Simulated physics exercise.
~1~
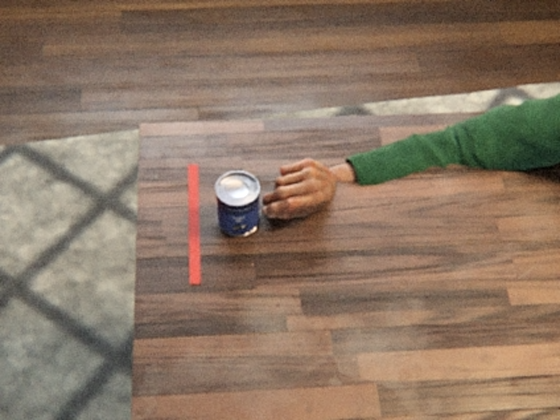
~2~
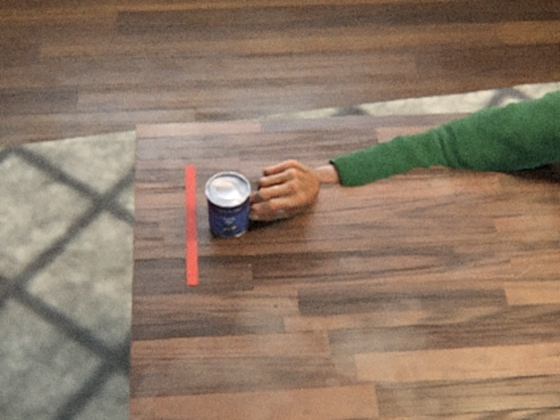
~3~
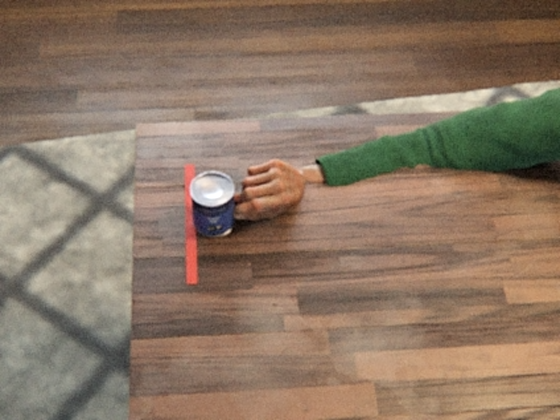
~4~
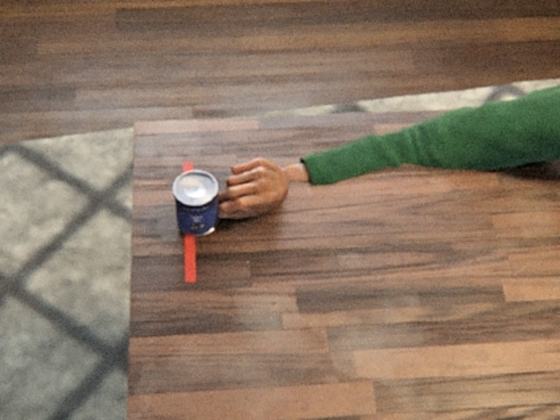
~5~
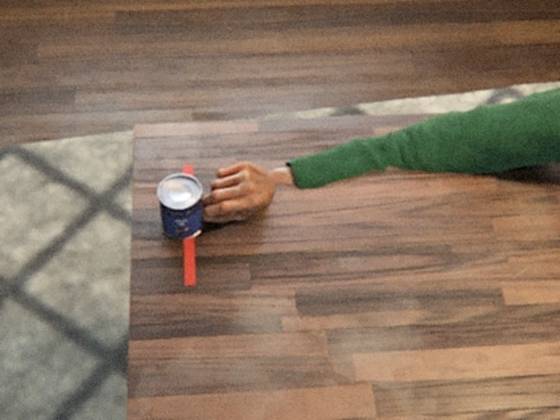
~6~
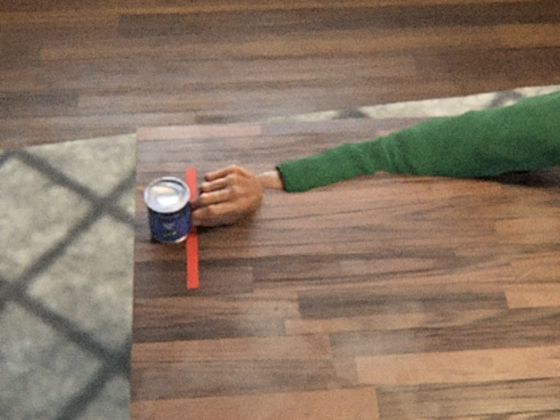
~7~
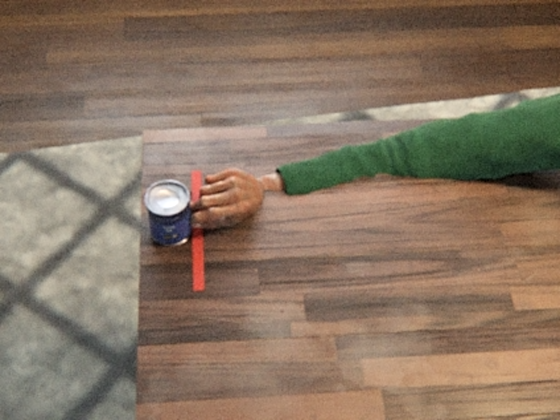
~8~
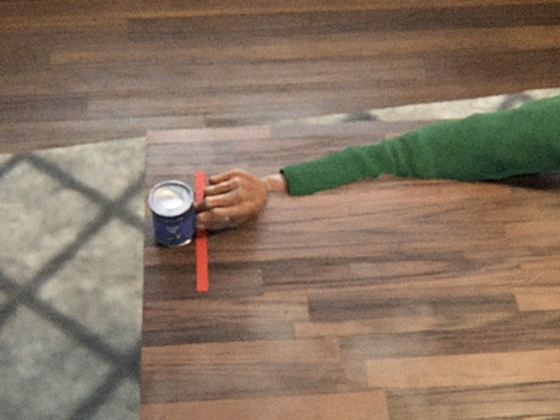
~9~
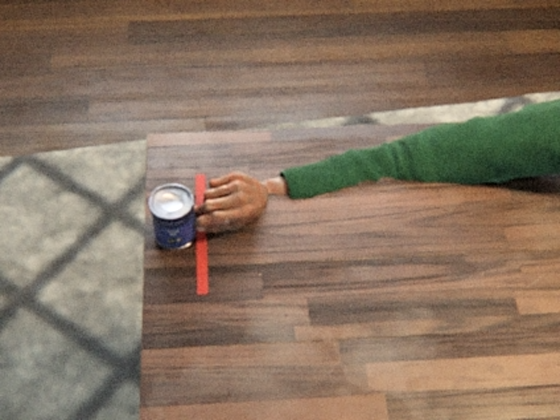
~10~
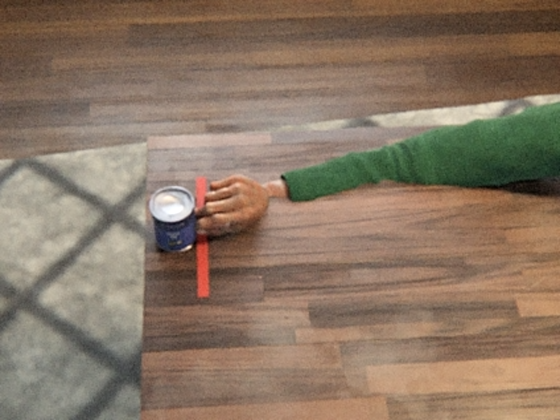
On a wooden table, a hand pushes a blue pot left across red tape, where it stays.
